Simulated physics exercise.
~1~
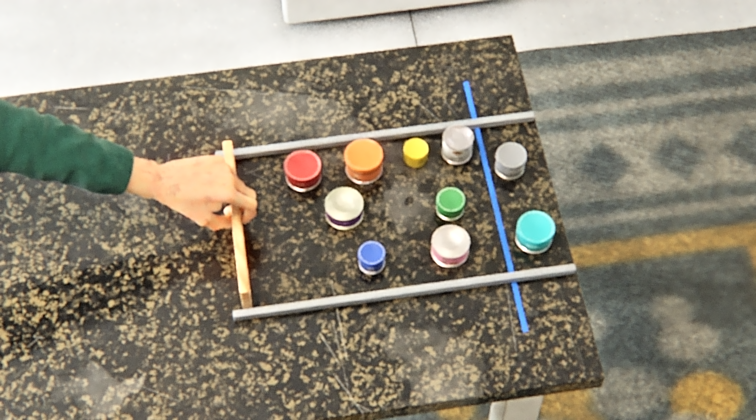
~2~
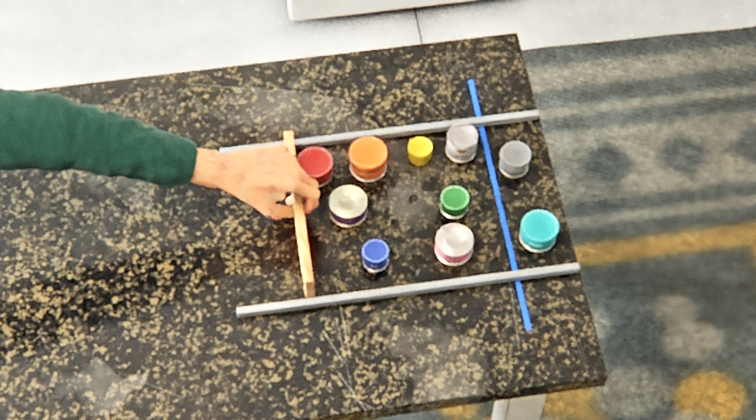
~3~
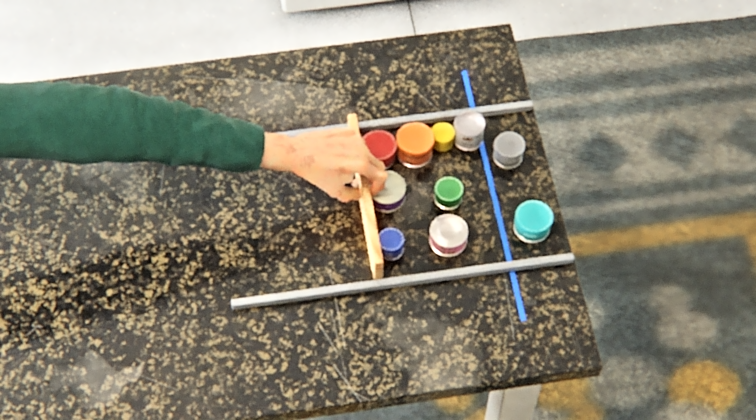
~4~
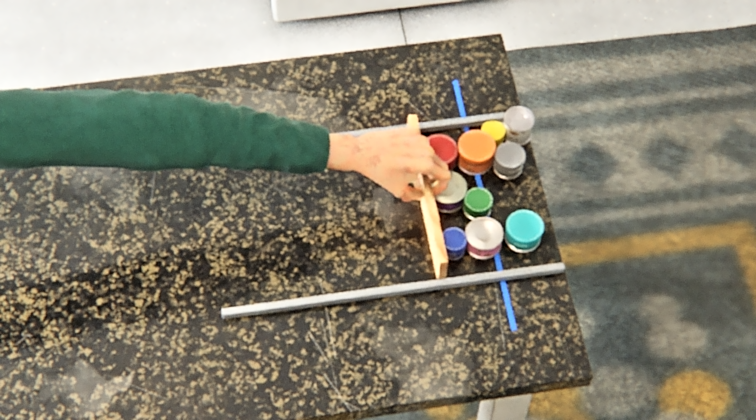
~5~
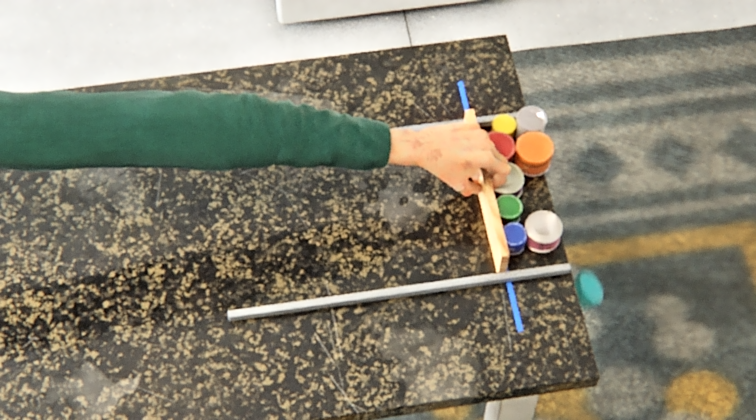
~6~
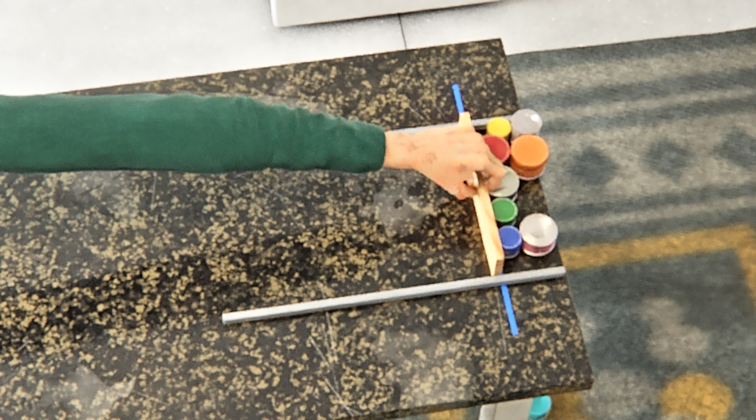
A hand in a green sleeve grips a wooden board at the left of two grey rails on a dark speckled table, seen from above by a slightly swaying camera. Between the rails sit small round pots in red, orange, yellow, white, green and blue, with a grey tin and a turquoise tin beyond a blue tape line at the right. The hand sweeps the board rightward, gathering the red and orange pots, then the others, into a cluster. As the board reaches the tape, the turquoise tin drops off the right edge, and the grey tin goes too. The board stops there, leaving the remaining pots crowded along the edge while the turquoise tin lies below.
